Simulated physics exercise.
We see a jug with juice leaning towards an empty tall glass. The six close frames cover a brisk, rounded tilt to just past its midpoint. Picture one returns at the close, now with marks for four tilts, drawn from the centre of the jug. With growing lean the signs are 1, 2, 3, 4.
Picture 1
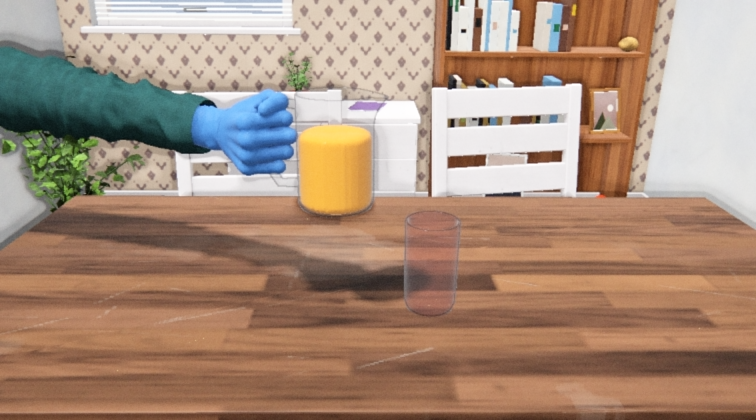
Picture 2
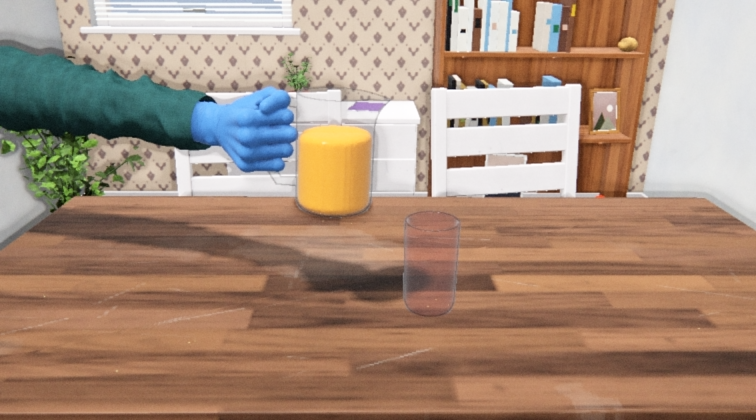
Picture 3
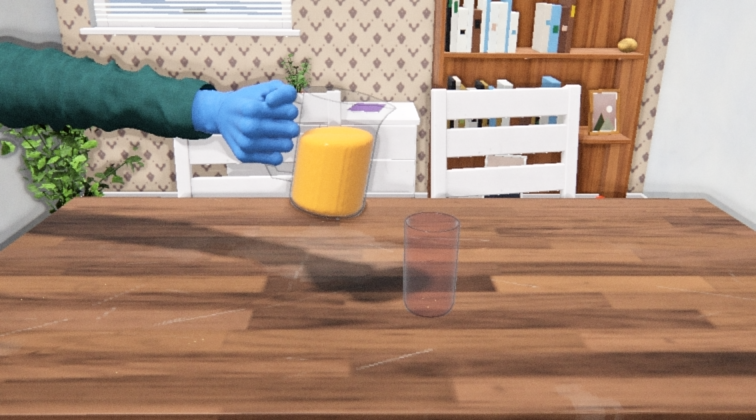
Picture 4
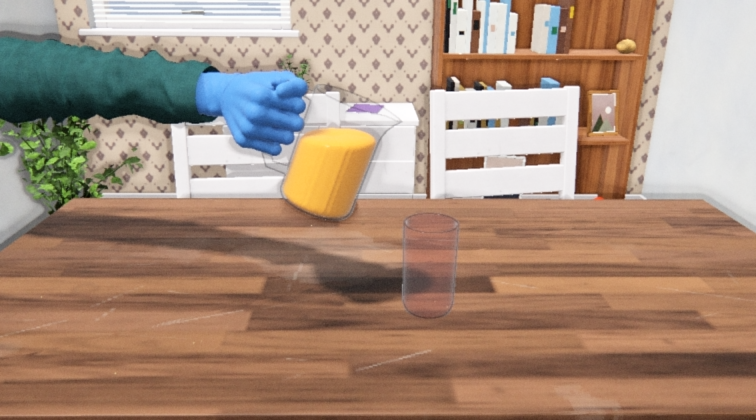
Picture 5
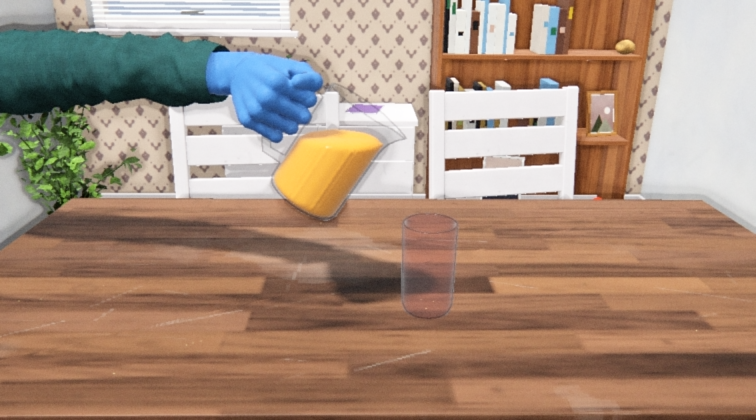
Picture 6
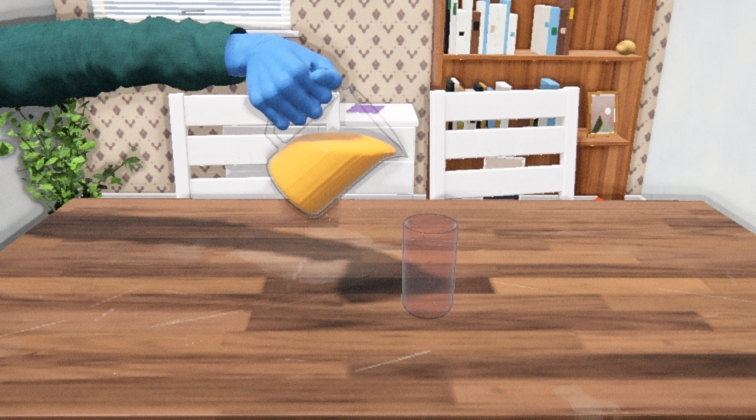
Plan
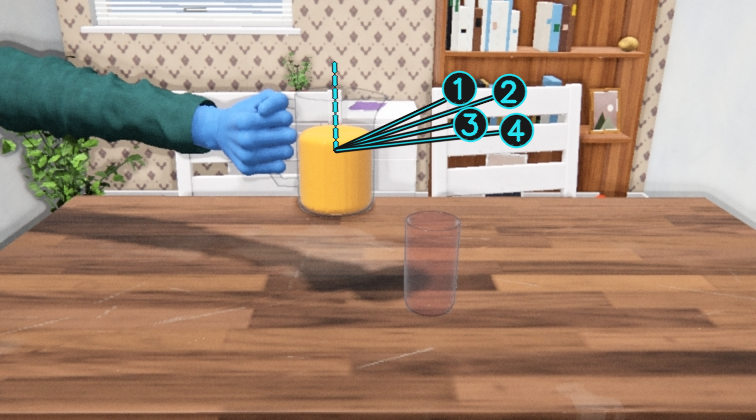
A blue-gloved hand tilts a jug of orange juice rightward near an empty tall glass.
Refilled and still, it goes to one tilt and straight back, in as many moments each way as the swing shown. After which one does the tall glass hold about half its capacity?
2 works best here.
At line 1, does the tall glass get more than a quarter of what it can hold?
Yes, it does.
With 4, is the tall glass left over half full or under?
Over half.
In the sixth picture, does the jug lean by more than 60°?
No.
In cyan, 1 at (445, 99); 2 at (493, 97); 3 at (452, 124); 4 at (499, 132).
If 1 is chosen, the tall glass ends with about 33 % of what it can hold.
If 2 is chosen, the tall glass ends with about 50 % of what it can hold.
If 3 is chosen, the tall glass ends with about 69 % of what it can hold.
If 4 is chosen, the tall glass ends with about 88 % of what it can hold.
